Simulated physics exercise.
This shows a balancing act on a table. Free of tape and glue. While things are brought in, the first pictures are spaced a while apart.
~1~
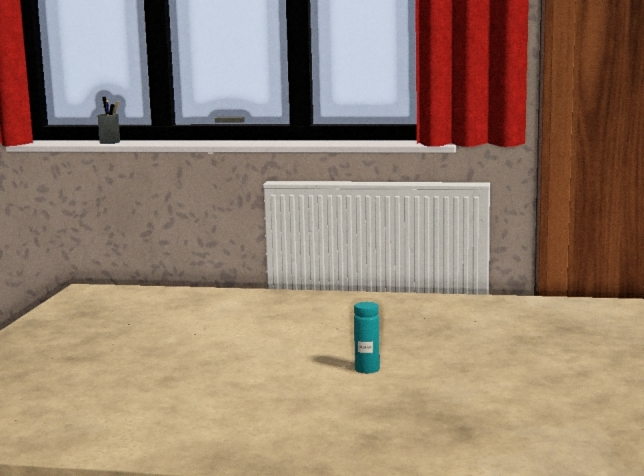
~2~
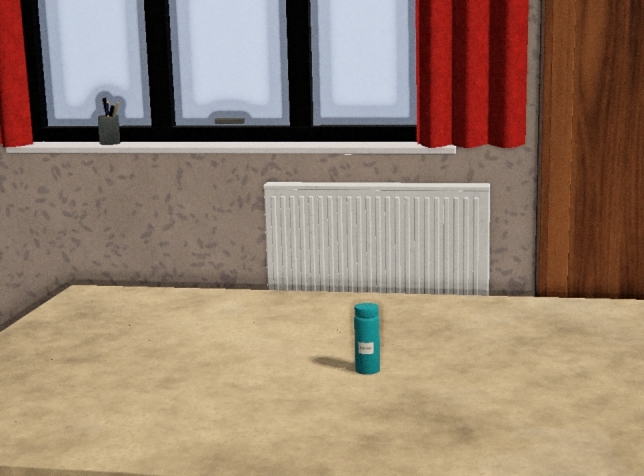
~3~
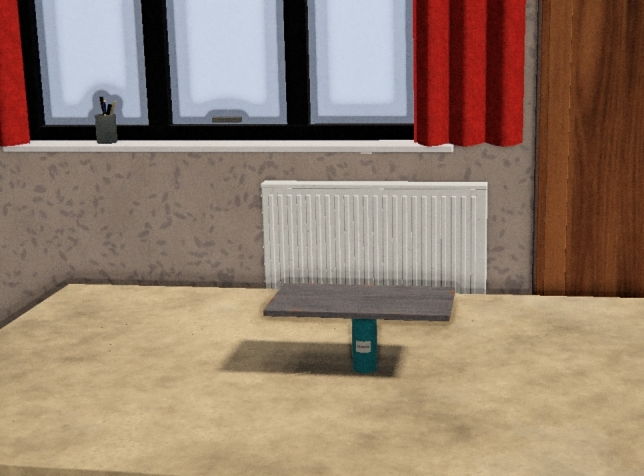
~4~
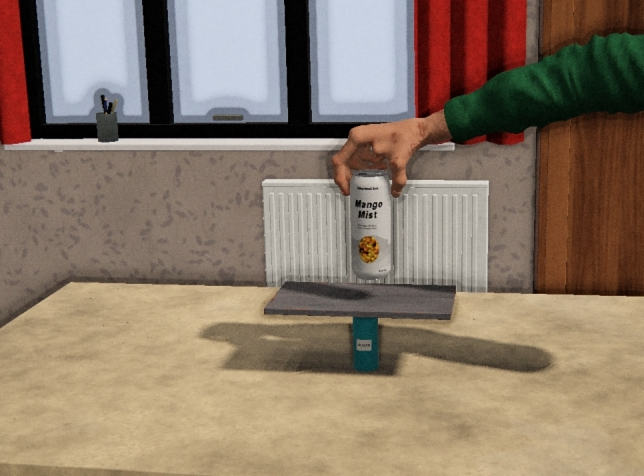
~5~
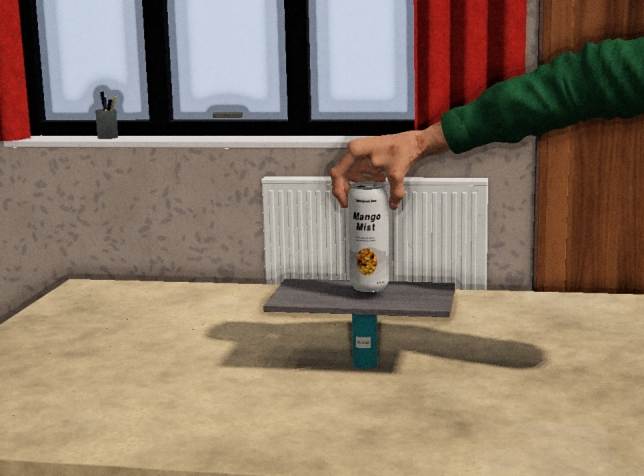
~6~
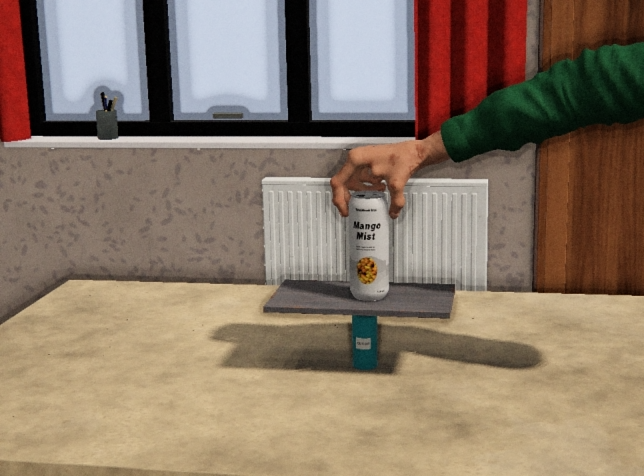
The footage shows a turquoise shaker standing alone on a table before a gray board appears balanced across its top, then a hand in a green sleeve lowers a white can onto the board and keeps hold of it.
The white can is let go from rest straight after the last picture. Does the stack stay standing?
Yes.
Then, 0.30 s after the last picture, nothing has stirred.
Then, 1.00 s after the last picture, white can resting near (369, 246).
At rest, all 3 in place. Seen from the same camera at the end, white can near (369, 247). The stack keeps its balance.
